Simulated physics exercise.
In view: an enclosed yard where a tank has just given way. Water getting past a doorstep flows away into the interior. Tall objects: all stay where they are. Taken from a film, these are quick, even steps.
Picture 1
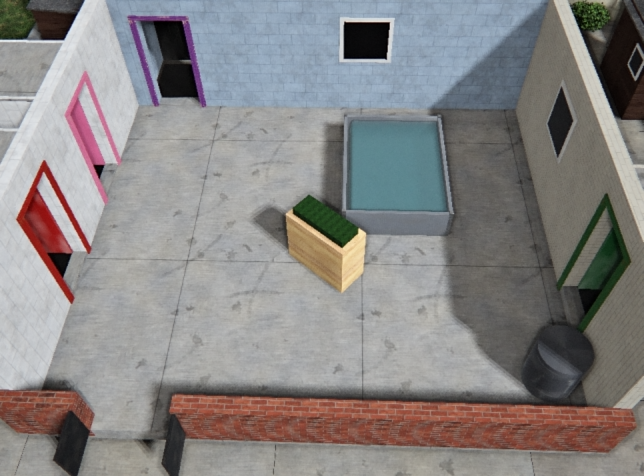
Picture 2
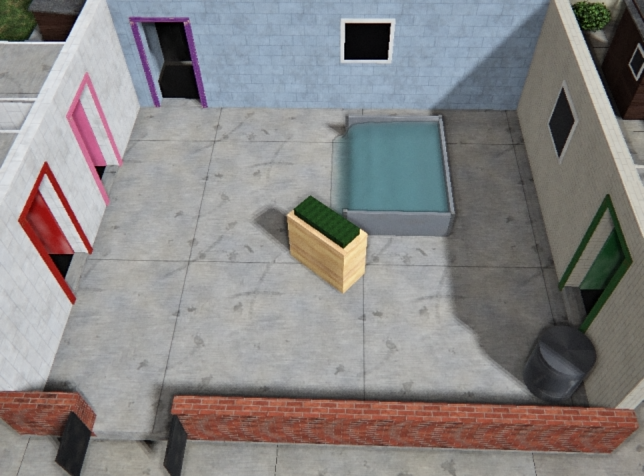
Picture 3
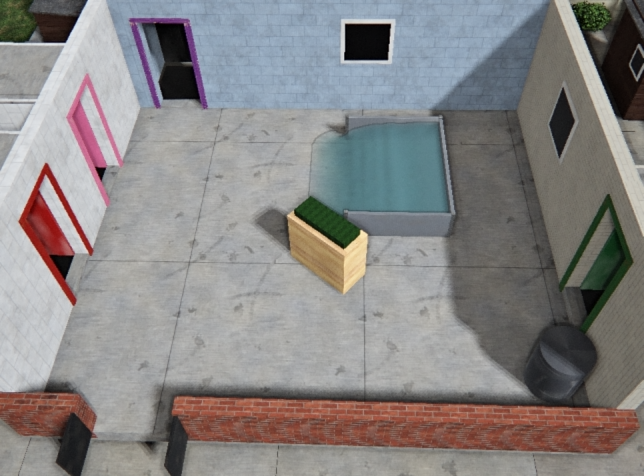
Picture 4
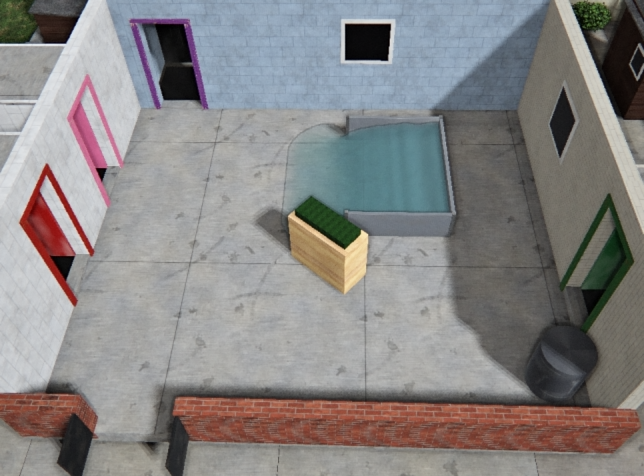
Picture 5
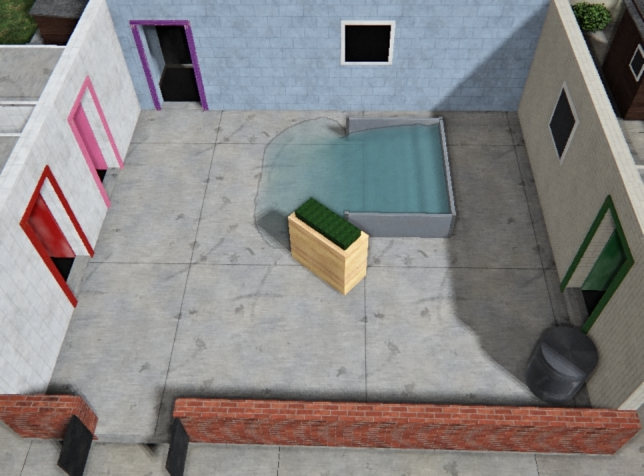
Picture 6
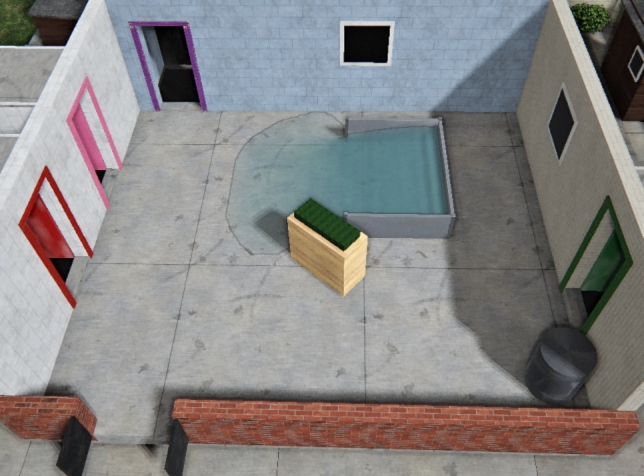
The clip opens on a walled yard with a full grey tank of water, a wooden planter beside it and a dark barrel at right. The tank's left side gives way and water pours out leftward, spreading across the concrete in a widening, rounded sheet that reaches behind the planter.
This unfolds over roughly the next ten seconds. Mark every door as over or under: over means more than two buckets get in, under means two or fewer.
Purple door - over; red door - over; green door - under; pink door - over.
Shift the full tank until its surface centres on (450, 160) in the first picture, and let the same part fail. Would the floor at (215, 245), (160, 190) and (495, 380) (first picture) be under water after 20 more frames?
Soaked, soaked, parched.
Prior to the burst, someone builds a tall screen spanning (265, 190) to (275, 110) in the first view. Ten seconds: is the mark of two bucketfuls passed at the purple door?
Reading for purple: It gets too little.
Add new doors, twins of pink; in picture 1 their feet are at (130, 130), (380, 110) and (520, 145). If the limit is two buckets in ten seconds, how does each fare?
In order: Exceeds it, falls short, falls short.
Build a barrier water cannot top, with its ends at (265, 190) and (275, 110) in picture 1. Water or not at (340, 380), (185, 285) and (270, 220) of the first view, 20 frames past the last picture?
Taking the points in the order given, they are high and dry, inundated and inundated.
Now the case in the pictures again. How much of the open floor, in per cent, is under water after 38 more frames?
Roughly 50 percent, I reckon.
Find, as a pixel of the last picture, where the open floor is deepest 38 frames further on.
Around (38, 417).
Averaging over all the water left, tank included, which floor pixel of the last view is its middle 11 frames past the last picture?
My reading is close to (278, 186).
A moment on, water covers 30 % of the floor; the purple door not reached, the red door not reached, the green door not reached, the pink door not reached.
Next, water covers 40 % of the floor; the purple door wet at the sill, nothing in, the red door wet at the sill, nothing in, the green door not reached, the pink door over two buckets in.
Then, water covers 45 % of the floor; the purple door over two buckets in, the red door over two buckets in, the green door not reached, the pink door far over two buckets in.
Later, water covers 50 % of the floor; the purple door far over two buckets in, the red door over two buckets in, the green door not reached, the pink door far over two buckets in.
In the end, water covers 70 % of the floor; the purple door far over two buckets in, the red door over two buckets in, the green door not reached, the pink door far over two buckets in.
